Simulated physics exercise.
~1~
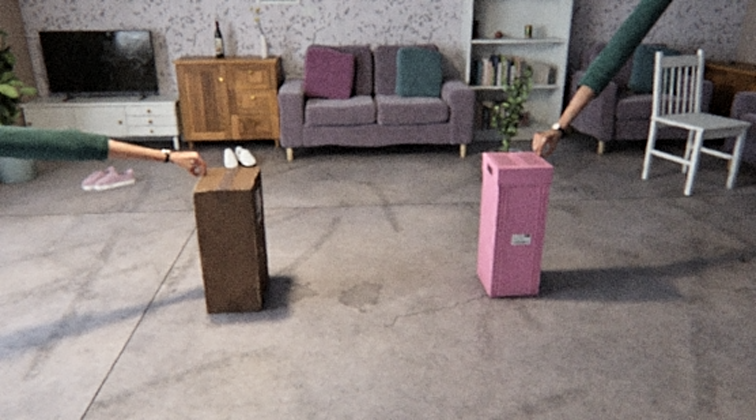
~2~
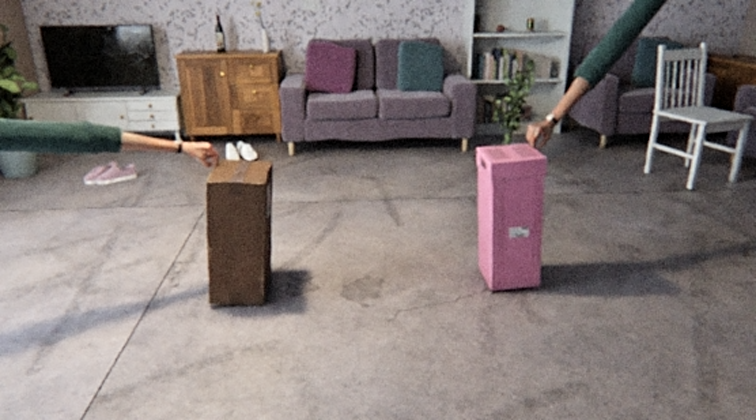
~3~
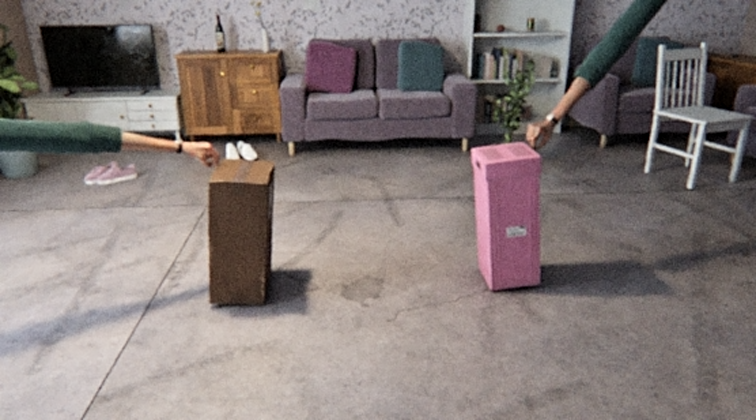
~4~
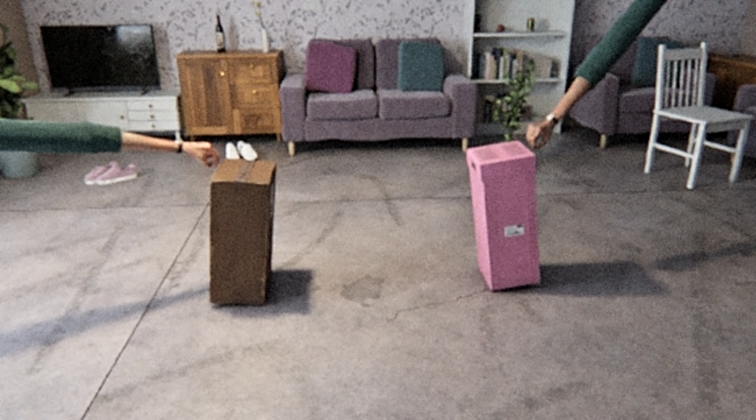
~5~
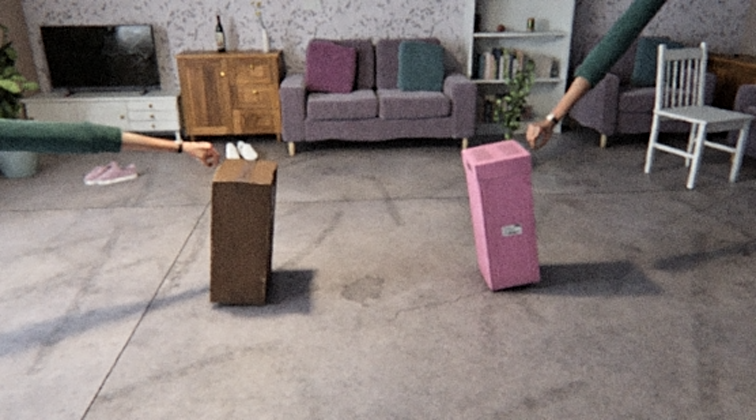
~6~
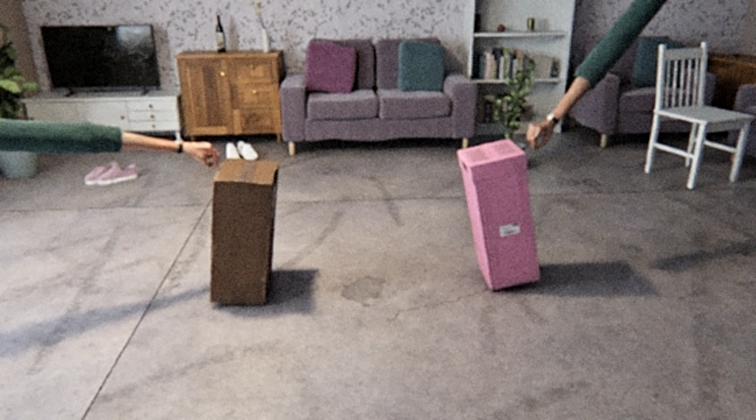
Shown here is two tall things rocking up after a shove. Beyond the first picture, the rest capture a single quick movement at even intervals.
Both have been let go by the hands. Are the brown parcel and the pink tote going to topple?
At the end, my guess is the brown parcel steadies itself for good. My guess is the pink tote tips for good.
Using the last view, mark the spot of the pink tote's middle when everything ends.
Its middle settles around (418, 260) in the last picture.
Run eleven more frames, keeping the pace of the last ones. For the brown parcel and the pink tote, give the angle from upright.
By then, 2 degrees and 30 degrees.
Then, 0.24 s after the last picture, brown parcel upright near (238, 233); pink tote 33° off upright near (473, 217).
Then, 0.44 s after the last picture, brown parcel 4° off upright near (233, 232); pink tote 62° off upright near (441, 233).
At rest, the brown parcel rocks back upright, near (237, 233); the pink tote falls over, near (418, 260).
